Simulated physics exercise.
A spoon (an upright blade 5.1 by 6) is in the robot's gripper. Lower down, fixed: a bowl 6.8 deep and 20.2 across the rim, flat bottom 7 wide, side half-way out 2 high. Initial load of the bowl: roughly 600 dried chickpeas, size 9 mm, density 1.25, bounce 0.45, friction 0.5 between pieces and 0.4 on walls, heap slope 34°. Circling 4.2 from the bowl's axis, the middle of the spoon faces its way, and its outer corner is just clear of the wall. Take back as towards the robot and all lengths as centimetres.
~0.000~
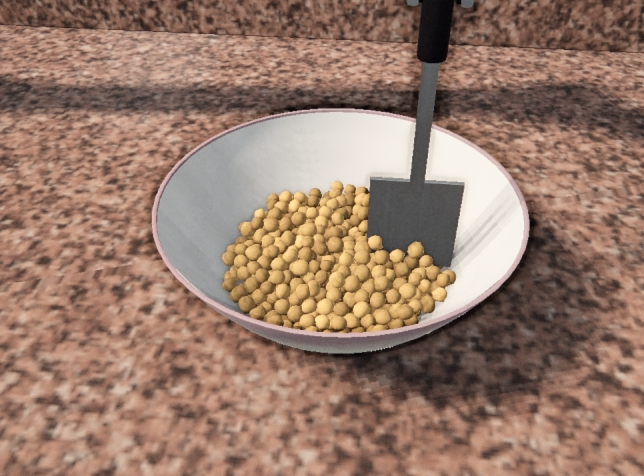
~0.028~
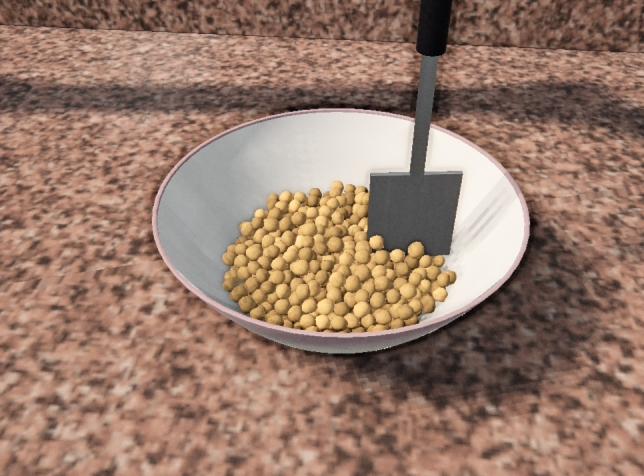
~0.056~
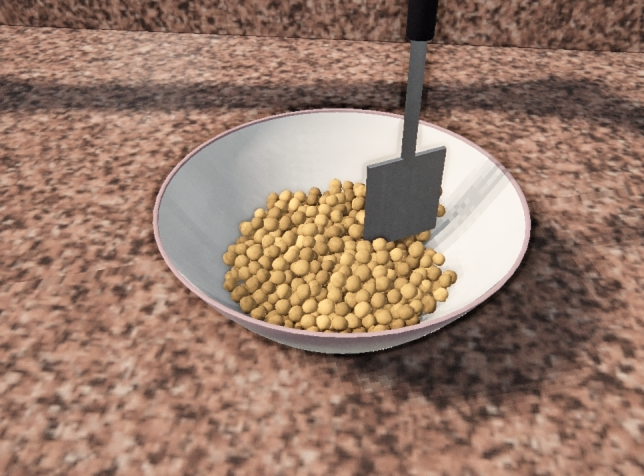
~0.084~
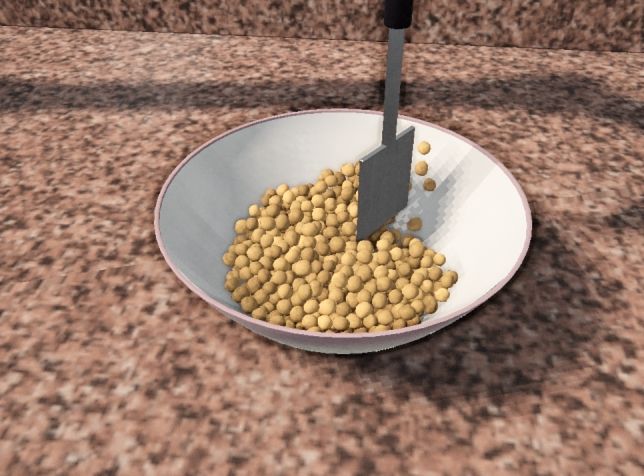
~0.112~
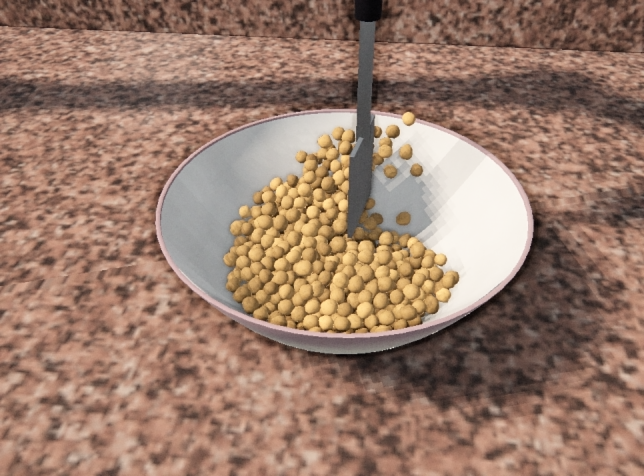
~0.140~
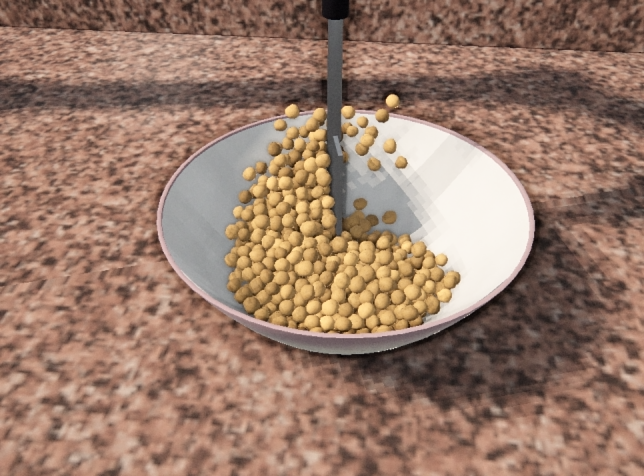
On a speckled reddish-brown stone counter, a dark, flat-bladed spatula stands in a wide white bowl of dried chickpeas, at the right of the heap. The blade sweeps leftward along the back of the bowl, turning edge-on, and pushes chickpeas up the far wall into a tall mound, several scattering behind it near the rim.
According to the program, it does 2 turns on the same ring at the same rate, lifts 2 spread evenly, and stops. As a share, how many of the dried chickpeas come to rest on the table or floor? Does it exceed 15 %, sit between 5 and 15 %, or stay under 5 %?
It sits between 5 and 15 %.
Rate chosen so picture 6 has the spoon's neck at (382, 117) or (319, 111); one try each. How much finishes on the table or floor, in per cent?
Roughly 0 and 15 percent, in that order.
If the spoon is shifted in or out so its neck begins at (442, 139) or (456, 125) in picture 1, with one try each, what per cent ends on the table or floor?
Around 0 per cent on the first try, around 0 per cent on the second.
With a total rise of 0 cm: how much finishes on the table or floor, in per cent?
25 %.
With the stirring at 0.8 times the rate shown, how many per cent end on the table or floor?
That gives about 5 percent.
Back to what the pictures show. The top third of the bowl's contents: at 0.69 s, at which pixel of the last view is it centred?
Around (356, 265).
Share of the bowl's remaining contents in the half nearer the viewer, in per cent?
Close to 55 in a hundred.
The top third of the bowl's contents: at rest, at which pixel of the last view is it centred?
Roughly pixel (355, 265).
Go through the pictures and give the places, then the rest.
The first picture shows the spoon neck at (420, 157), 0° round; upper third of the load around (329, 250), from x 230 to 450, top at y 190; 601 in the bowl.
The second picture shows the spoon neck at (420, 149), 9° round; upper third of the load around (333, 248), from x 230 to 450, top at y 185.
The third picture shows the spoon neck at (410, 133), 31° round; upper third of the load around (338, 243), from x 230 to 450, top at y 185.
The fourth picture shows the spoon neck at (390, 120), 55° round; upper third of the load around (338, 225), from x 230 to 450, top at y 150.
The fifth picture shows the spoon neck at (364, 112), 79° round; upper third of the load around (326, 214), from x 230 to 450, top at y 120.
The sixth picture shows the spoon neck at (335, 110), 104° round; upper third of the load around (309, 206), from x 230 to 455, top at y 100; 601 in the bowl.
After 0.42 s, 343° round, highest piece 9 above the table; 554 in the bowl, 31 on the table or floor, 16 in flight or on the tool.
After 0.69 s, 223° round, highest piece 5 above the table; 548 in the bowl, 53 on the table or floor.
After 1.03 s, 0° round, highest piece 5 above the table; 548 in the bowl, 53 on the table or floor.
After 1.73 s, 0° round, highest piece 5 above the table; 548 in the bowl, 53 on the table or floor.
In the end, 548 in the bowl, 53 on the table or floor. That is 9 % on the table or floor.
